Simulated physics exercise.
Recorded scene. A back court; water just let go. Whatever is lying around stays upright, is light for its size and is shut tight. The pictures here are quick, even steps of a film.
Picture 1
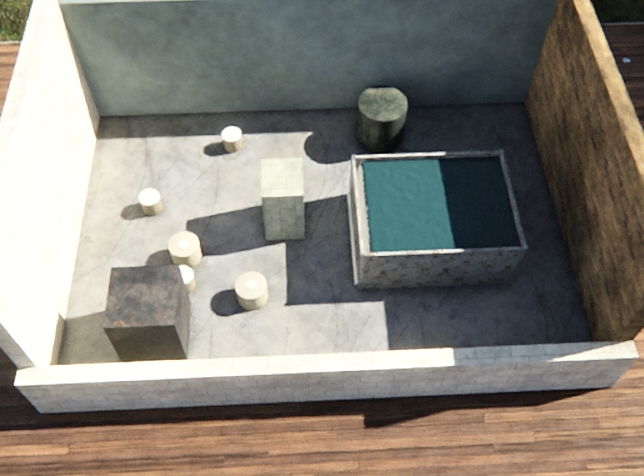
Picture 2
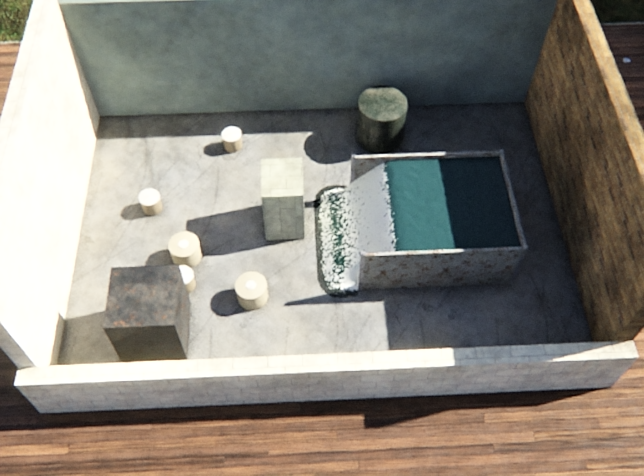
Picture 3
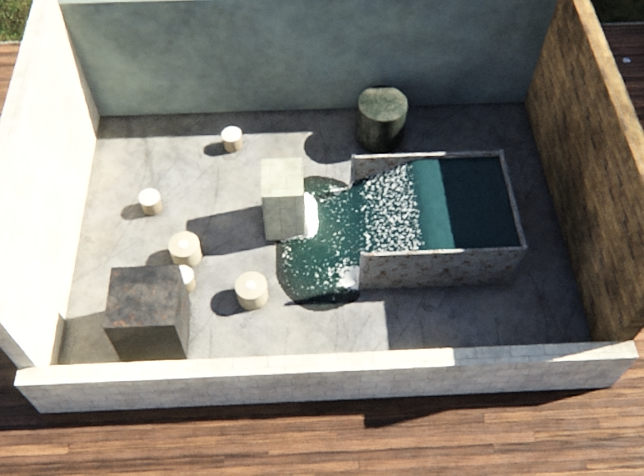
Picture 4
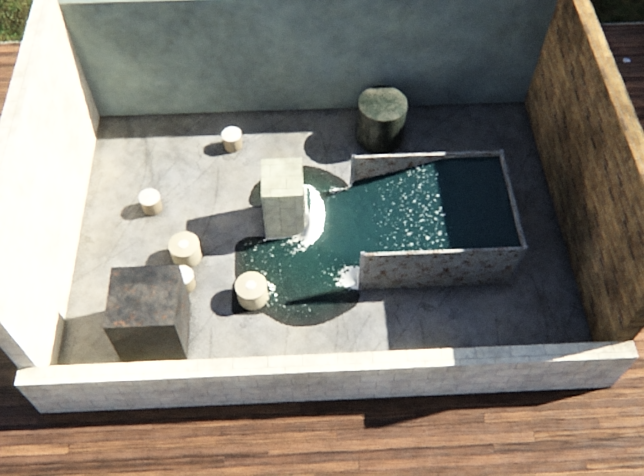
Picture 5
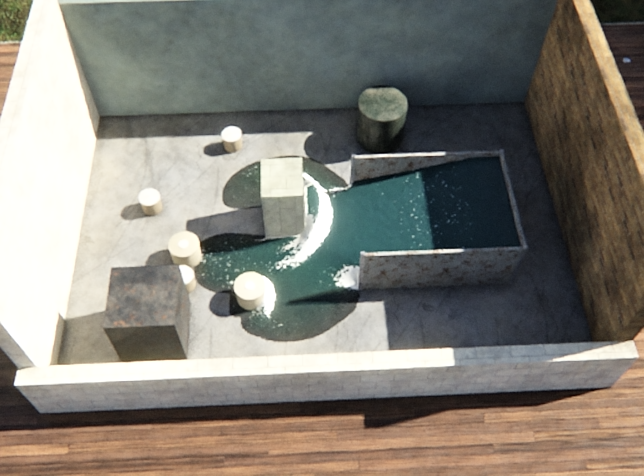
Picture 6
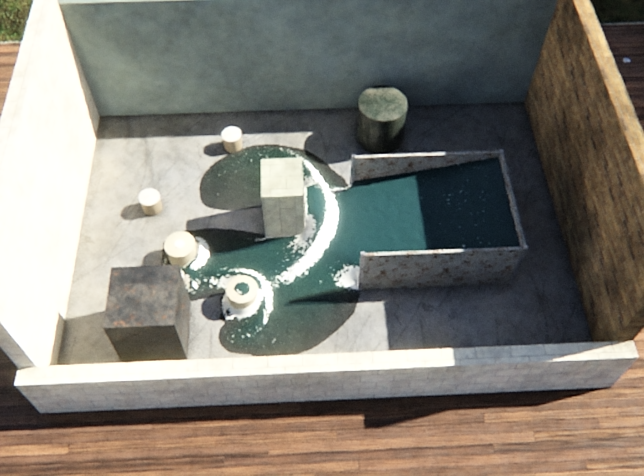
In a walled back court, a raised tank of teal water stands at the right, with pale cylinders and two blocks on the concrete floor. The tank's left side opens and foaming water pours out leftward, curling around the pale block, then reaches the nearer cylinders, a few of which shift slightly.
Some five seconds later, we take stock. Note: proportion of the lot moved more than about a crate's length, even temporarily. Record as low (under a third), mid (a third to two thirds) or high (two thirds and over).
High.
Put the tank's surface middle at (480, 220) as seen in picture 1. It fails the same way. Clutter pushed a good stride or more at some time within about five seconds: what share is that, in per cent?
I make it 100 per cent.
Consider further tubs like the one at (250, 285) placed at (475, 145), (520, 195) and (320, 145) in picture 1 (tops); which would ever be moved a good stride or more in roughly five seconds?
In order: Hardly budges, hardly budges, then shoved clear.
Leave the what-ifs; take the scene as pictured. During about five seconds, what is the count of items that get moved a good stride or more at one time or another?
By my count, 5.
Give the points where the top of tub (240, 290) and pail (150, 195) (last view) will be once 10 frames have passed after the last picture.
Estimated positions: (203, 343) and (116, 159), approximately.
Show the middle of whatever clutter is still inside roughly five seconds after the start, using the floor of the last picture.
Estimate: Close to (224, 223) px.
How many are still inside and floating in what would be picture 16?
Counting them up gives 4.
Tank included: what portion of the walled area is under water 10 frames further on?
Roughly 65 %.
A moment on, 4 of 5 are well off their spots; 0 afloat.
Next, 5 of 5 are well off their spots; 4 afloat.
Later, 5 of 5 are well off their spots; 5 afloat.
In the end, 5 of 5 are well off their spots, and 5 have been at some point; 5 afloat.
